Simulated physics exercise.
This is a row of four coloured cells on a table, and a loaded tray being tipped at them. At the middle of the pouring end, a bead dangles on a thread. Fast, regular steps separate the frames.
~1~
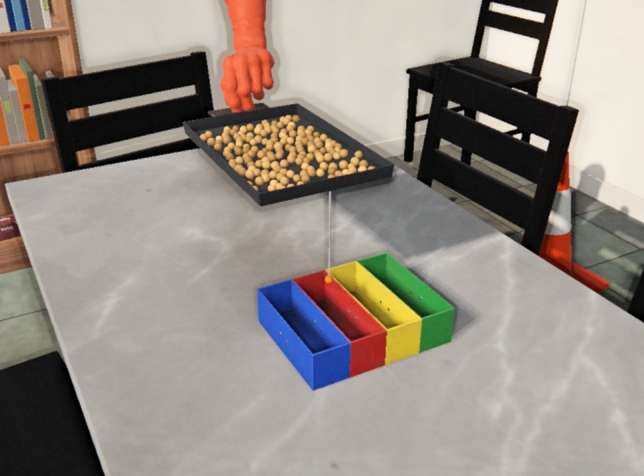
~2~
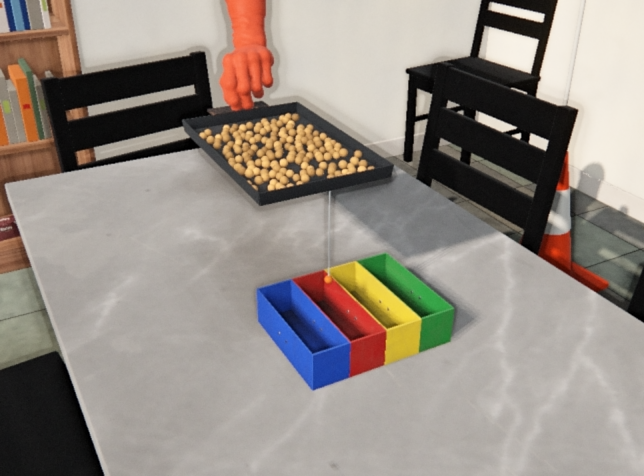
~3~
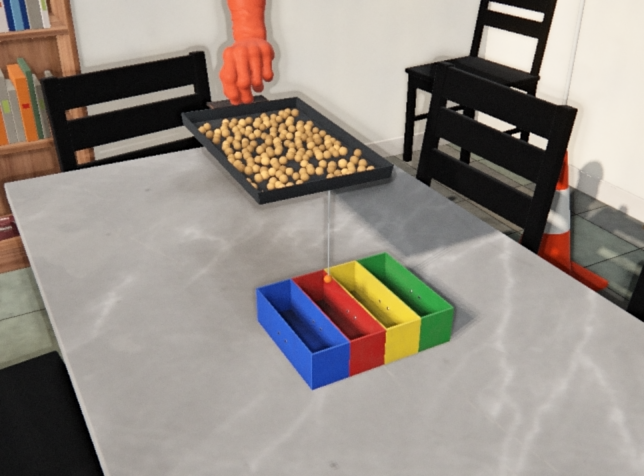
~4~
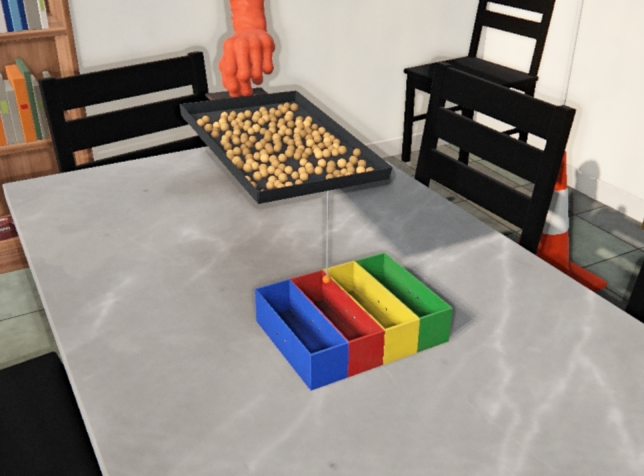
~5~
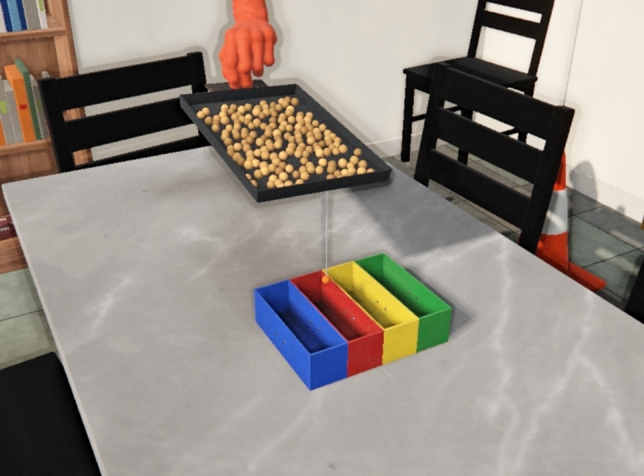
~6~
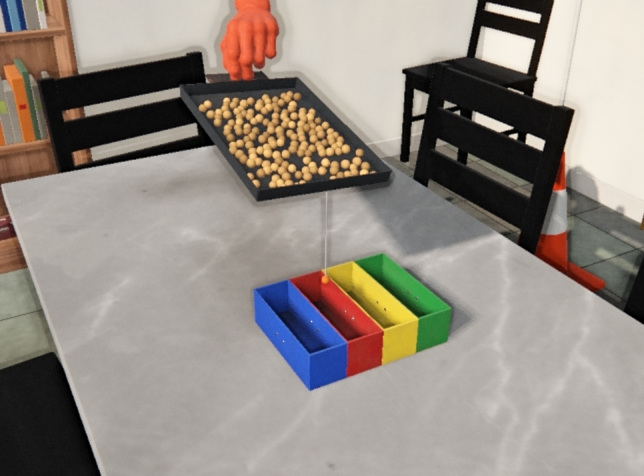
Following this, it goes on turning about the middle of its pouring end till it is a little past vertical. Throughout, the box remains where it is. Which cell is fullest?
The green cell.
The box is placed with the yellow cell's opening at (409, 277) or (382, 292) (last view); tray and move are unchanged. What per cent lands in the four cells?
Close to 90 in a hundred, then close to 90 in a hundred.
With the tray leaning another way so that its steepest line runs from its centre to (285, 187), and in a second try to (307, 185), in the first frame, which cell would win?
The blue one first, the cell in blue second.
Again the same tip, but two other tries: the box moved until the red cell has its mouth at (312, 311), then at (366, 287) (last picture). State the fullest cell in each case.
In the first try it is the green one, in the second it is the yellow one.
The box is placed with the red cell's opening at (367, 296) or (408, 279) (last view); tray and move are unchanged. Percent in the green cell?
You'd get 0 in a hundred first and 0 in a hundred after that.
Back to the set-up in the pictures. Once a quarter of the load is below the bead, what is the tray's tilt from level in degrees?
About 85°.
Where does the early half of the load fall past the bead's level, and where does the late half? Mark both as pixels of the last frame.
First around (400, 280), afterwards around (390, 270).
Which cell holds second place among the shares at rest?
That is the cell in yellow.
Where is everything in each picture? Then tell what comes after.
In the first picture, corners of the pouring end near (260, 193) and (392, 164), level; middle of the load near (281, 153), round wooden beads; bead on its thread near (329, 279); blue cell near (331, 363); red cell near (368, 350); yellow cell near (403, 338); green cell near (436, 327).
In the second picture, corners of the pouring end near (260, 192) and (392, 164), level; middle of the load near (280, 152).
In the third picture, corners of the pouring end near (260, 191) and (391, 165), tipped barely, lowest at the right corner; middle of the load near (280, 149).
In the fourth picture, corners of the pouring end near (259, 191) and (390, 167), tipped a little, lowest at the right corner; middle of the load near (279, 145).
In the fifth picture, corners of the pouring end near (259, 190) and (390, 168), tipped a little, lowest at the right corner; middle of the load near (279, 142).
In the sixth picture, corners of the pouring end near (259, 189) and (390, 170), tipped a little, lowest at the right corner; middle of the load near (282, 139), all but a few on the move; blue cell near (328, 363); red cell near (365, 351); yellow cell near (400, 338); green cell near (433, 327).
Shortly afterwards, tray tipped steeply; all but a few on the tray; only a few in the yellow cell; only a few falling or outside the box.
Next, tray tipped right over; near a quarter on the tray; near half in the green cell; a little in the yellow cell; only a few in the red cell; near a quarter falling or outside the box.
Some moments later, tray tipped past a quarter turn; near two thirds in the green cell; near a quarter in the yellow cell; a little in the red cell; a little falling or outside the box.
In the end, tray tipped past a quarter turn; near two thirds in the green cell; near a quarter in the yellow cell; a little in the red cell; none at all in the blue cell; a little outside the box.
